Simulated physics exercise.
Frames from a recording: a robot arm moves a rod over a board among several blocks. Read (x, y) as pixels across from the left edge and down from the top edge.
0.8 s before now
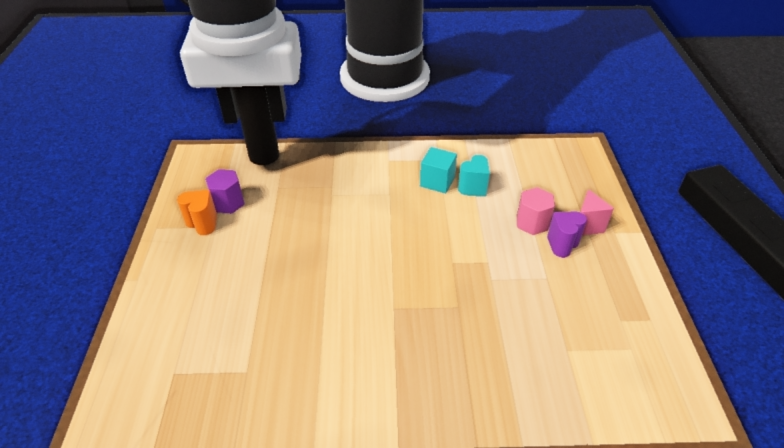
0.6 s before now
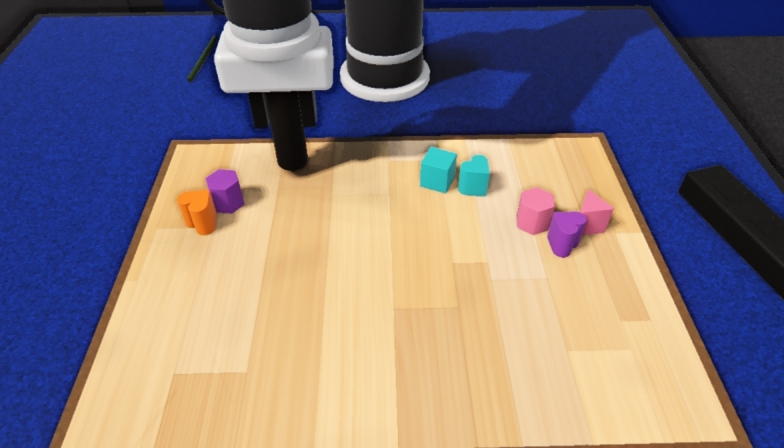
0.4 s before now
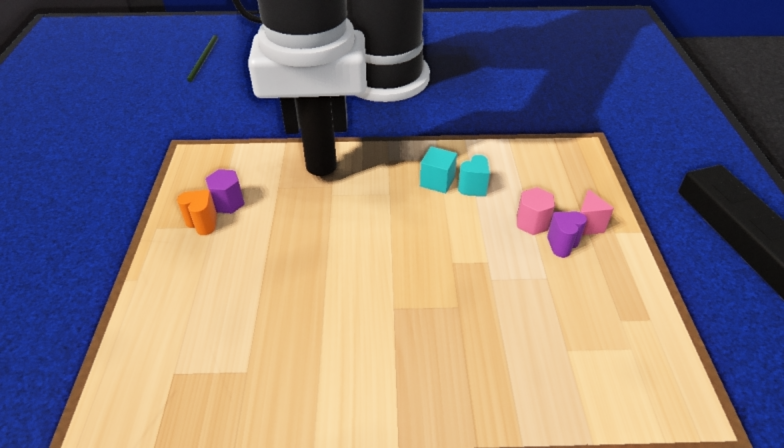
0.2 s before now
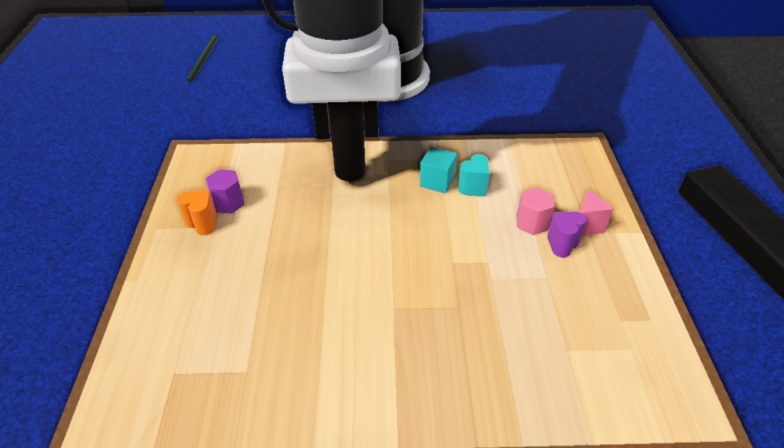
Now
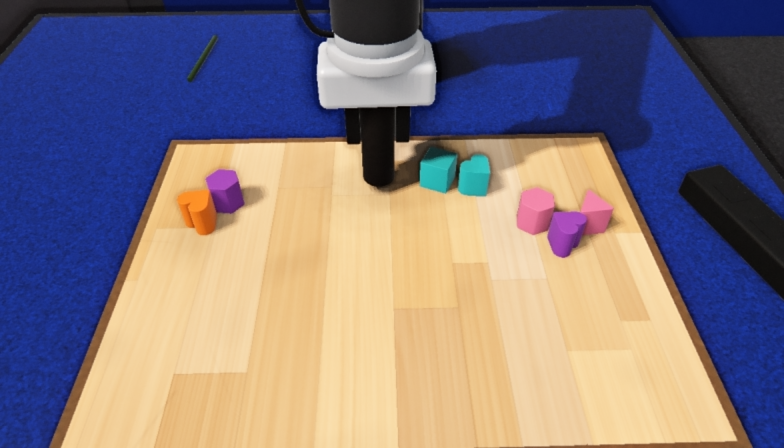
The footage shows a robot arm moving a dark rod steadily rightward along the far edge of a wooden board, nearing a turquoise square block beside a turquoise heart-shaped one, while the orange, purple, pink and turquoise blocks stay still.
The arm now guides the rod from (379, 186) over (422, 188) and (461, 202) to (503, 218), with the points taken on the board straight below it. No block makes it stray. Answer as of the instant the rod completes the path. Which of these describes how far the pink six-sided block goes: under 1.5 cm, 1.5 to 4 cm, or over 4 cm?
If I had to pick, the pink six-sided block travels less than 1.5 cm here.
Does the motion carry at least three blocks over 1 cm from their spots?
No - that is not the case.
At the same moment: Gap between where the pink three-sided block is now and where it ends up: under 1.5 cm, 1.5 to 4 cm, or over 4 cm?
I'd go with under 1.5 cm for this block.
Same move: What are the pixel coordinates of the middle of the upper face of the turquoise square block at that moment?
The middle of its top is at (469, 157).
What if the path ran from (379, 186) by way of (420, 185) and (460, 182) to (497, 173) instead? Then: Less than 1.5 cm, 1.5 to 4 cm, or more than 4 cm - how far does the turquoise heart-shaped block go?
Over 4 cm.
What follows on the original path. One third of the way, rod at (422, 179); turquoise square block at (453, 157), turned 25° anticlockwise; turquoise heart-shaped block at (485, 164).
Two thirds of the way, rod at (463, 193); turquoise square block at (469, 157), turned 80° anticlockwise; turquoise heart-shaped block at (504, 161), turned 40° clockwise.
At the end, rod at (505, 208); turquoise square block at (469, 157), turned 80° anticlockwise; turquoise heart-shaped block at (504, 161), turned 40° clockwise; pink six-sided block at (541, 199); purple heart-shaped block in place; pink three-sided block in place.
